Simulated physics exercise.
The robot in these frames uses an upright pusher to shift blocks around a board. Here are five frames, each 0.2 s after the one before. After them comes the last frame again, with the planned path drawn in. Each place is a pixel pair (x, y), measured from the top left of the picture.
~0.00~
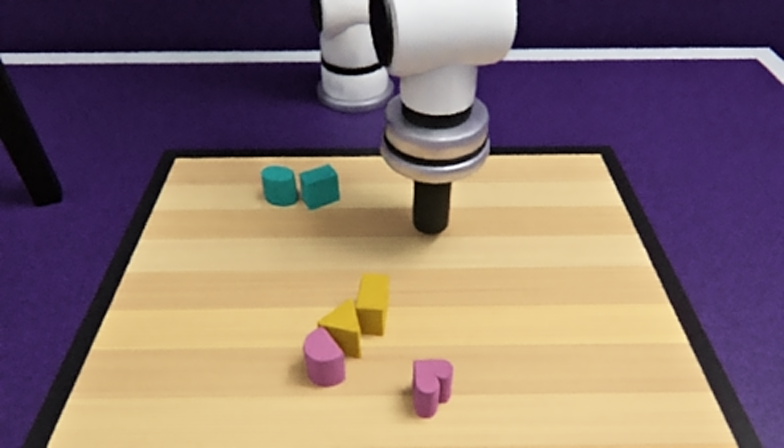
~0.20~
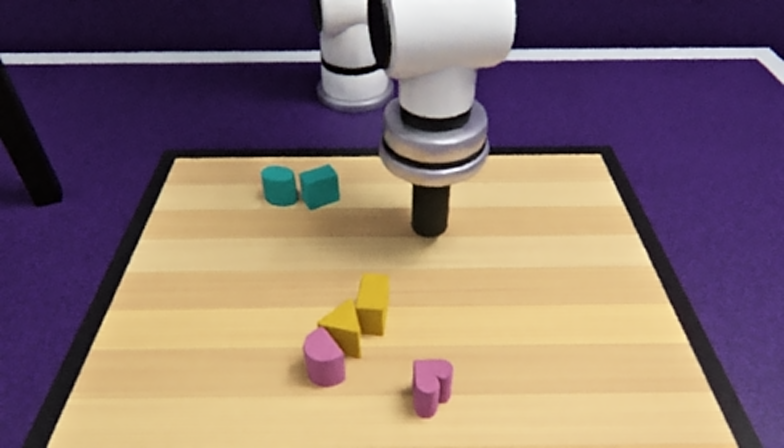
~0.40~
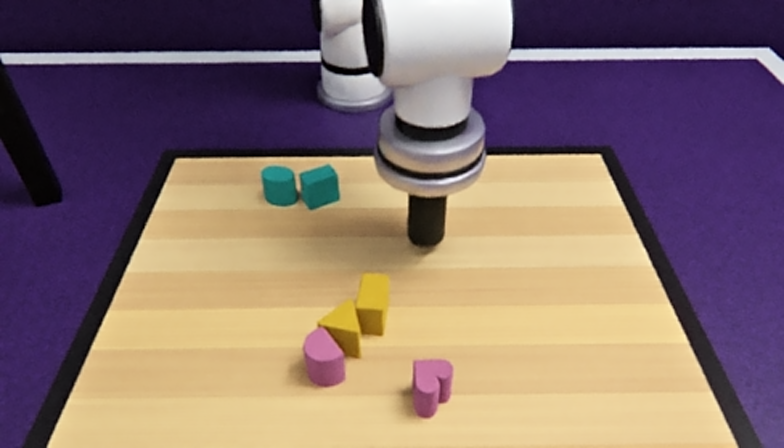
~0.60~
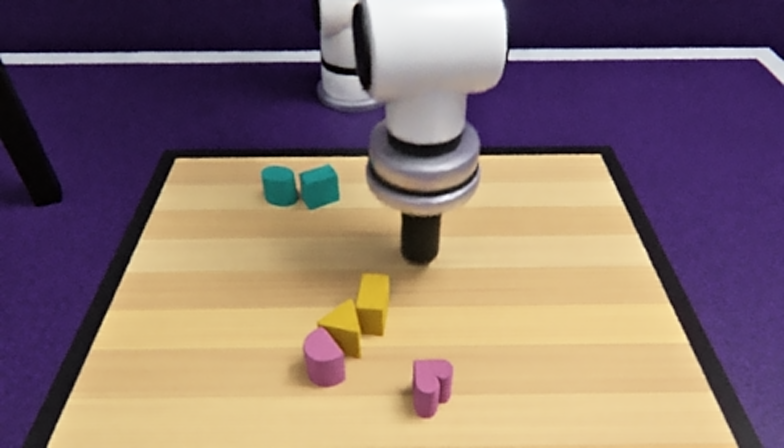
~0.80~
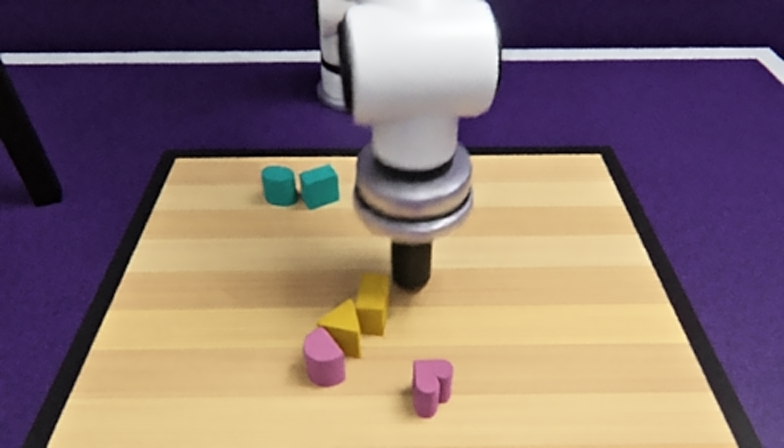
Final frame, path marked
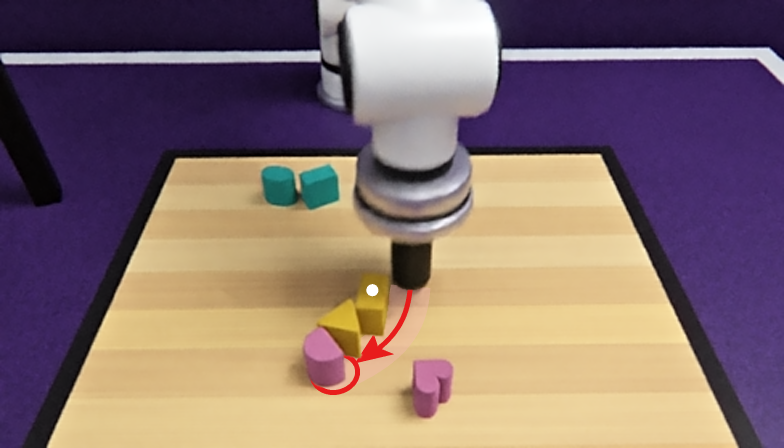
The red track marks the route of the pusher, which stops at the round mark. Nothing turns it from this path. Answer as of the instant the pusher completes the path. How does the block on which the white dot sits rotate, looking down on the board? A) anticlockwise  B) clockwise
B.
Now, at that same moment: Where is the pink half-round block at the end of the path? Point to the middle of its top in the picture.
I'd say the pink half-round block ends with its top centre at (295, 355).
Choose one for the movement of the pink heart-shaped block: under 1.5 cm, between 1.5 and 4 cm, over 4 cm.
Under 1.5 cm.
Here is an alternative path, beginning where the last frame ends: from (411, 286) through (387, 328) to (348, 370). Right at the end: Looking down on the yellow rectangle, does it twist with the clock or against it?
From the top: Clockwise.
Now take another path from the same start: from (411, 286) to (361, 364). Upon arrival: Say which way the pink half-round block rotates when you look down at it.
My answer: Anticlockwise.
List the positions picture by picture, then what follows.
In the first frame, pusher tip at (430, 224); block tops, pink half-round block at (321, 345); yellow three-sided block at (342, 317); yellow rectangle at (372, 290); pink heart-shaped block at (431, 373).
In the second frame, pusher at (429, 227); blocks unchanged.
In the third frame, pusher at (426, 236); blocks unchanged.
In the fourth frame, pusher at (420, 252); blocks unchanged.
In the fifth frame, pusher at (411, 277); pink half-round block at (321, 345); yellow three-sided block at (342, 317); yellow rectangle at (372, 290); pink heart-shaped block at (431, 373).
Path on the board, from (411, 286) through (402, 319) and (376, 350) to (335, 373); the dot is on the yellow rectangle.
What follows on the original path. One third of the way, pusher at (402, 311); yellow rectangle at (367, 292).
Two thirds of the way, pusher at (376, 341); pink half-round block at (318, 348), turned 20° anticlockwise; yellow three-sided block at (324, 317), turned 25° anticlockwise; yellow rectangle at (357, 295), turned 25° clockwise.
At the end, pusher at (334, 363); pink half-round block at (295, 355), turned 20° clockwise; yellow three-sided block at (309, 318), turned 35° clockwise; yellow rectangle at (356, 295), turned 30° clockwise; pink heart-shaped block in place.
